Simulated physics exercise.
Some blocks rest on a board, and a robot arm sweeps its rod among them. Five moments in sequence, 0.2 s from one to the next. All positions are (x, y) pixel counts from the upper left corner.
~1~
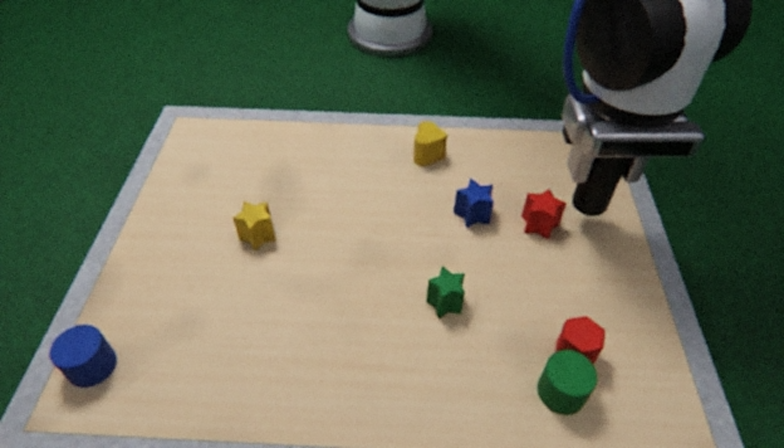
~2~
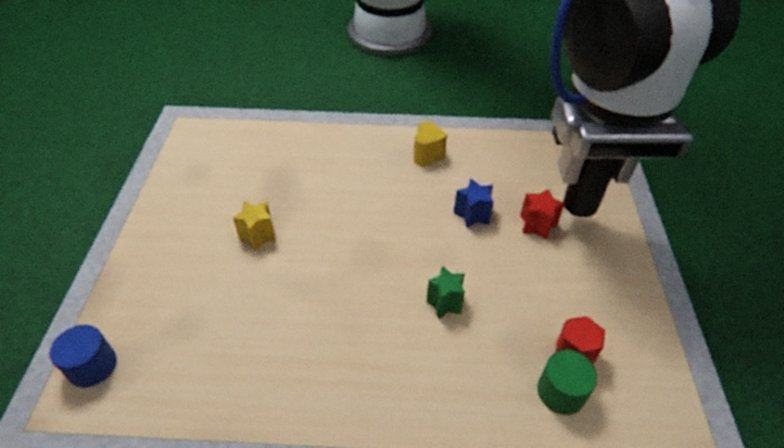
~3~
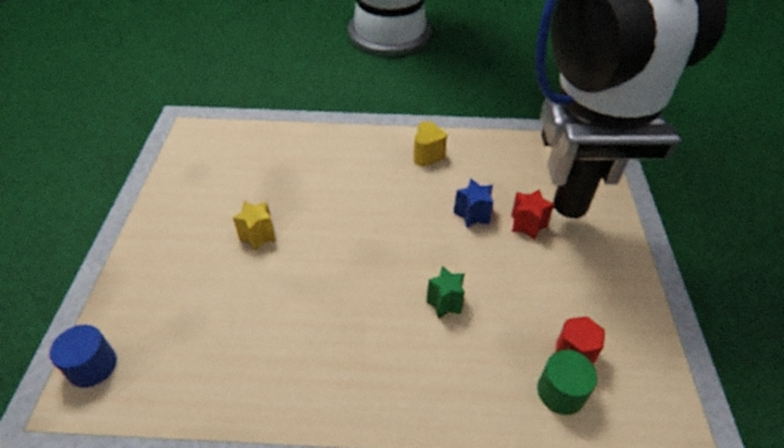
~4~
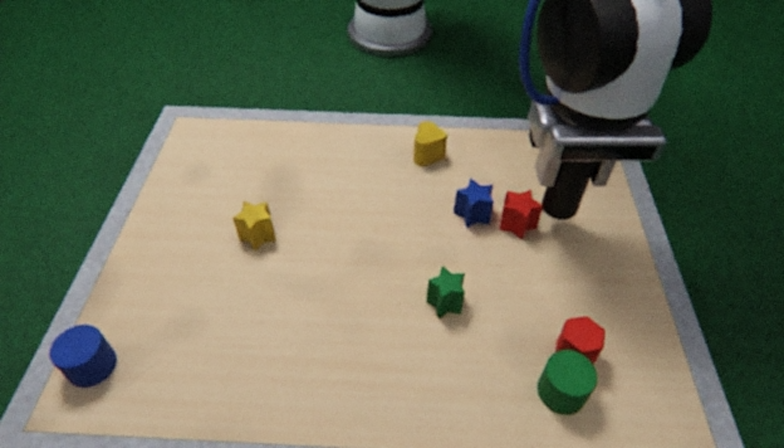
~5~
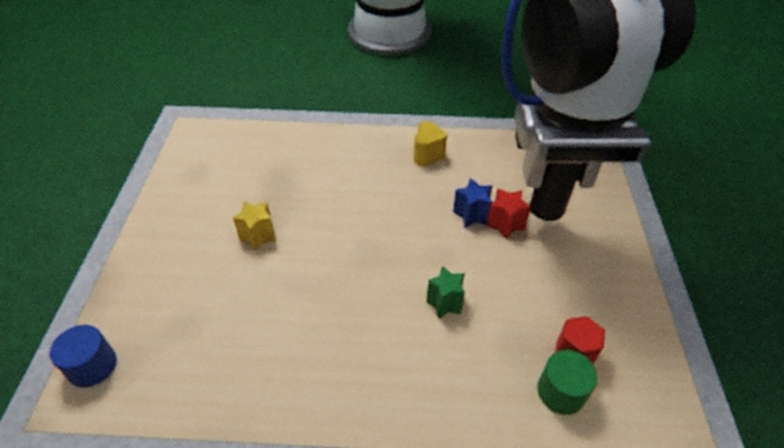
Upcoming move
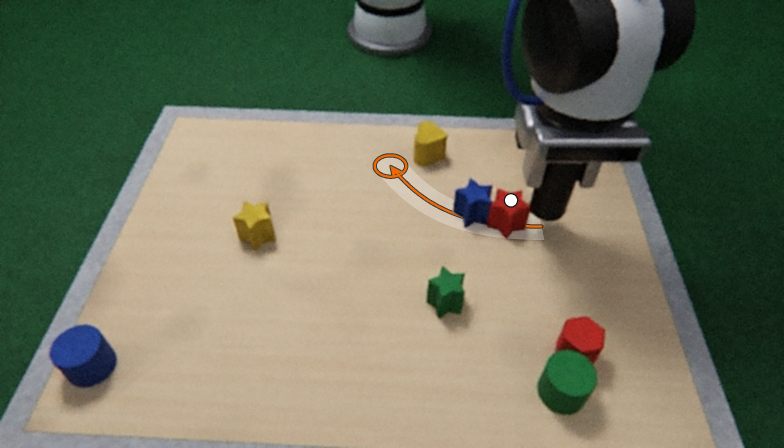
The video shows a robot arm over a board of scattered colourful blocks, its rod moving slowly left and pushing the red star-shaped block a short way toward the blue star-shaped block, while the other blocks stay still.
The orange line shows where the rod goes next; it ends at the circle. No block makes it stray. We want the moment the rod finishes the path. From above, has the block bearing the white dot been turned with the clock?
It seems not.
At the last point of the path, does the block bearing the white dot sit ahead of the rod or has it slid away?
Most likely the block bearing the white dot slides off.
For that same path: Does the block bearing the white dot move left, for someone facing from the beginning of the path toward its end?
The answer is yes.
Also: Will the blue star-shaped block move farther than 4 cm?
Yes, that is what happens.
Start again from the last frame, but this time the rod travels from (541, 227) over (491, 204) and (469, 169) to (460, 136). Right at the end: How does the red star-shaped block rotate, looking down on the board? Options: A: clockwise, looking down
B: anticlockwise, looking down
B
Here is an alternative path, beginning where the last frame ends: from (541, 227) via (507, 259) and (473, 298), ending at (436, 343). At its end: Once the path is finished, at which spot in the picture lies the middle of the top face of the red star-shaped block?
Roughly at (492, 213).
Path on the board, from (541, 227) by way of (479, 221) and (425, 199) to (390, 166); the dot is on the red star-shaped block.
What follows on the original path. One third of the way, rod at (482, 204); blue star-shaped block at (438, 180), turned 65° clockwise; red star-shaped block at (452, 201).
Two thirds of the way, rod at (427, 182); blue star-shaped block at (403, 163), turned 100° clockwise; red star-shaped block at (416, 198), turned 50° anticlockwise.
At the end, rod at (391, 149); yellow heart-shaped block in place; blue star-shaped block at (365, 134), turned 90° clockwise; red star-shaped block at (416, 198), turned 50° anticlockwise.
